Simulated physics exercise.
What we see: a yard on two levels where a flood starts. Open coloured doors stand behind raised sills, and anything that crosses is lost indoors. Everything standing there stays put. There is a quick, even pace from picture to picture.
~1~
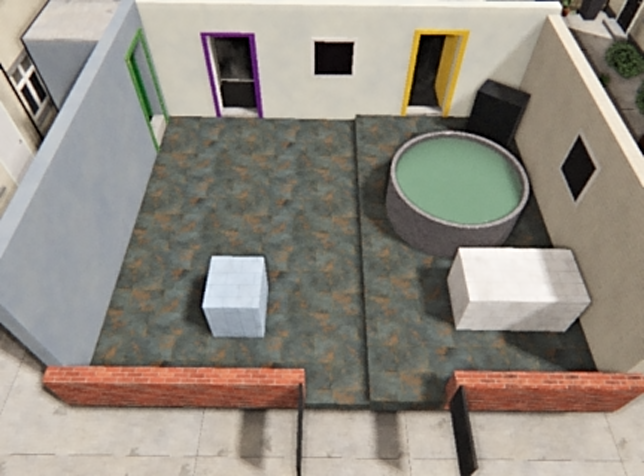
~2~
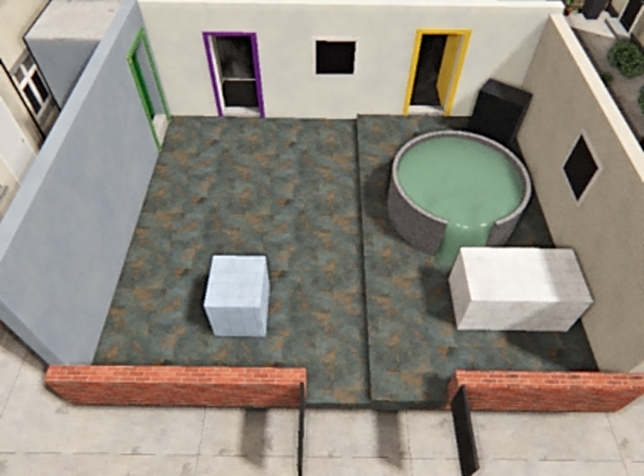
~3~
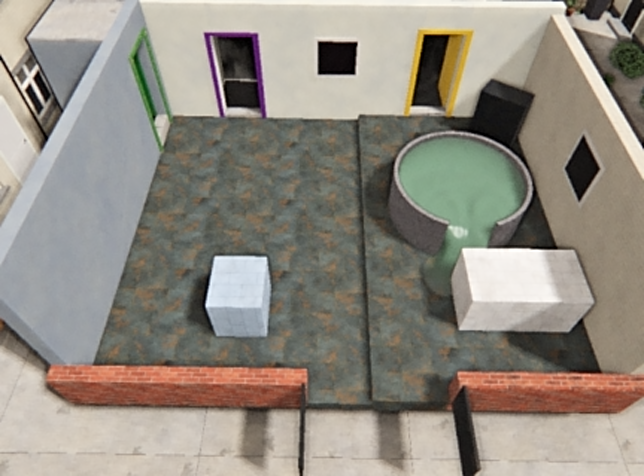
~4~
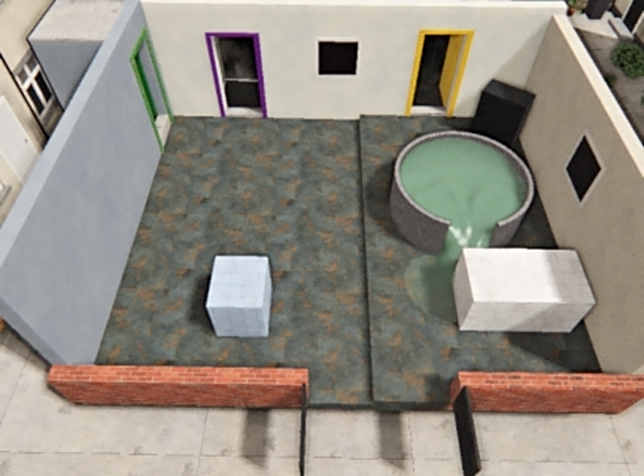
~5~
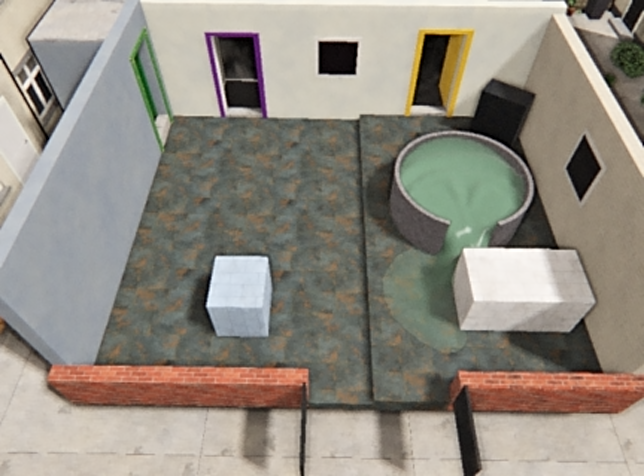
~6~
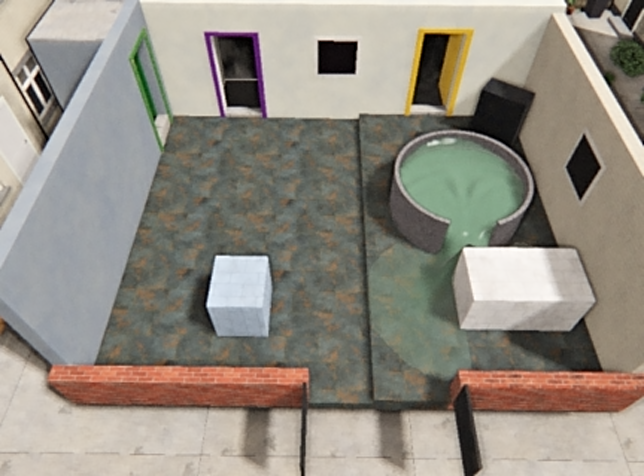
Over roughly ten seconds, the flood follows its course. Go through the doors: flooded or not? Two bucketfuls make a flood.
The purple door will be within bounds; the yellow door will be within bounds; the green door will be within bounds.
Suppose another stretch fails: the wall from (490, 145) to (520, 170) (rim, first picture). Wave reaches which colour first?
My answer: The yellow one.
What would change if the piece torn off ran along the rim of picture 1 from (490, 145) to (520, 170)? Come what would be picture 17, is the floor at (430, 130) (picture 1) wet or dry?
Result: Reached.
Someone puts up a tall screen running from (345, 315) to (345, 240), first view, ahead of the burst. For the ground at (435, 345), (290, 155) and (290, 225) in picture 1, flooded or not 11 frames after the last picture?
Listed order: Swamped, spared, spared.
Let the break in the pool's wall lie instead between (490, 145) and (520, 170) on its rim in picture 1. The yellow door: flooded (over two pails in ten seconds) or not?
Yellow: Exceeds it.
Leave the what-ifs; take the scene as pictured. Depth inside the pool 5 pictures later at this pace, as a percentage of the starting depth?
Roughly 74 %.
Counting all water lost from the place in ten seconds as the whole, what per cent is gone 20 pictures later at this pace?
Approximately 40 in a hundred, I think.
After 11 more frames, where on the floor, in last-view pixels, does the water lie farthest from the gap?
I'd say around (135, 384).
A moment on, water covers 25 % of the floor; the purple door not reached, the yellow door not reached, the green door not reached.
Next, water covers 35 % of the floor; the purple door not reached, the yellow door not reached, the green door not reached.
Then, water covers 60 % of the floor; the purple door not reached, the yellow door wet at the sill, nothing in, the green door not reached.
Later, water covers 85 % of the floor; the purple door wet at the sill, nothing in, the yellow door wet at the sill, nothing in, the green door not reached.
In the end, water covers 95 % of the floor; the purple door wet at the sill, nothing in, the yellow door under two buckets in, the green door wet at the sill, nothing in.
